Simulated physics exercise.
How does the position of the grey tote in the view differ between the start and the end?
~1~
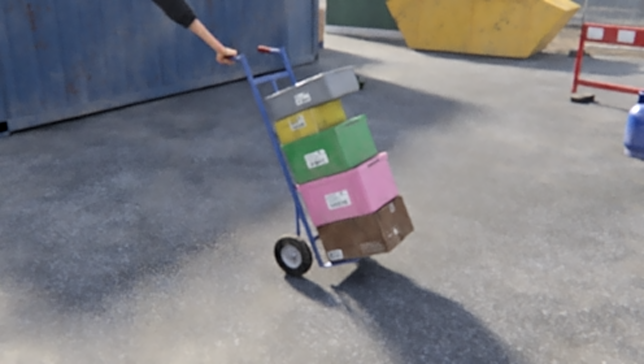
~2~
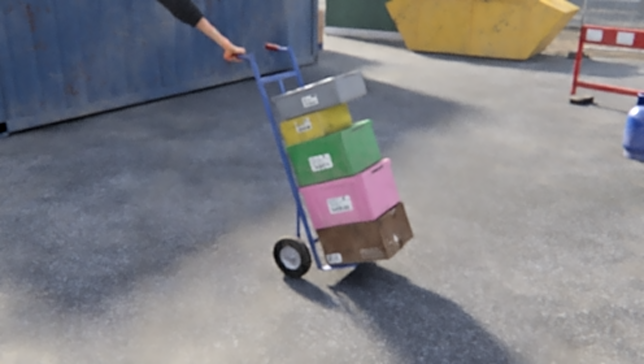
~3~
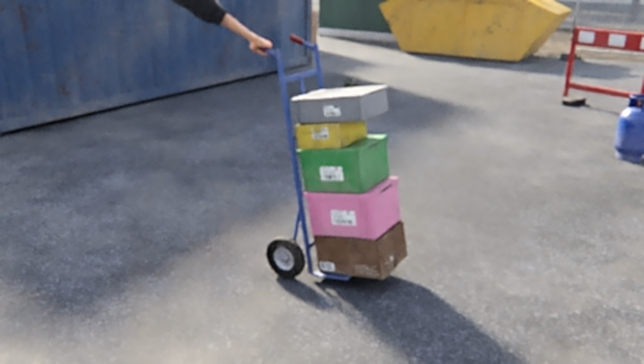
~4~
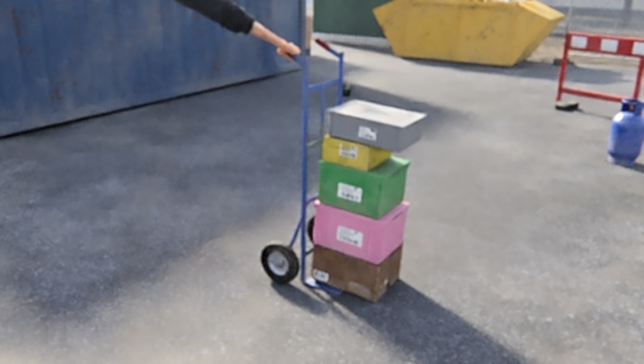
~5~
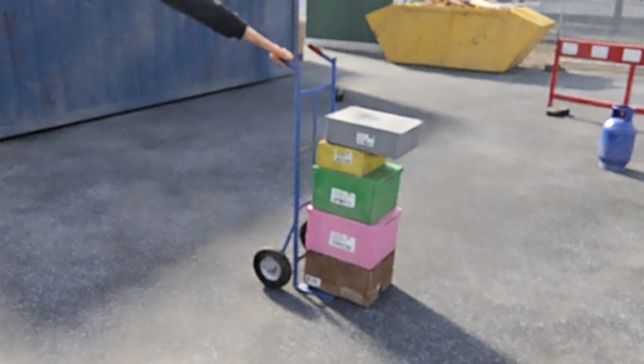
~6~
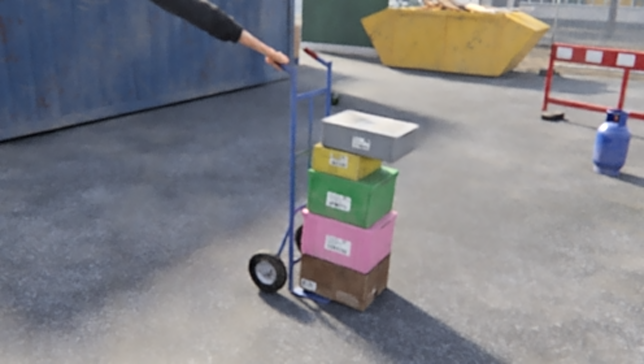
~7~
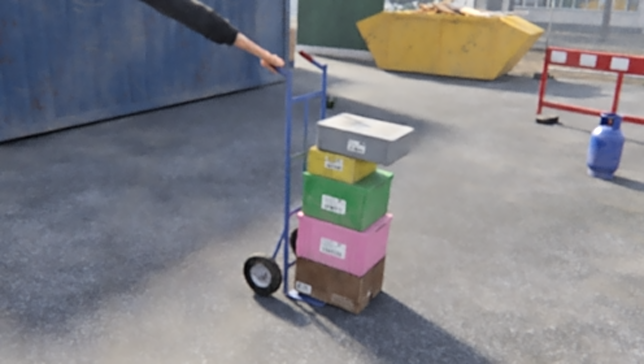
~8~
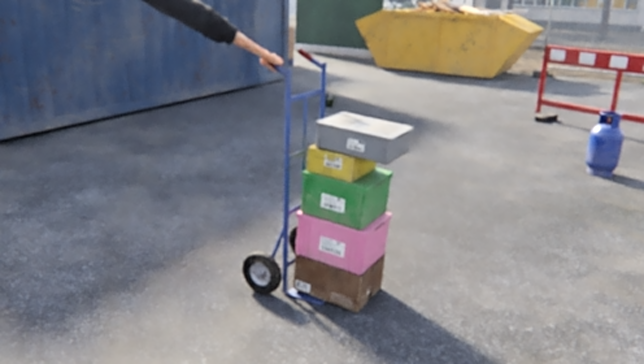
At the end, the grey tote is lower and farther to the right in the view than it is at the start.
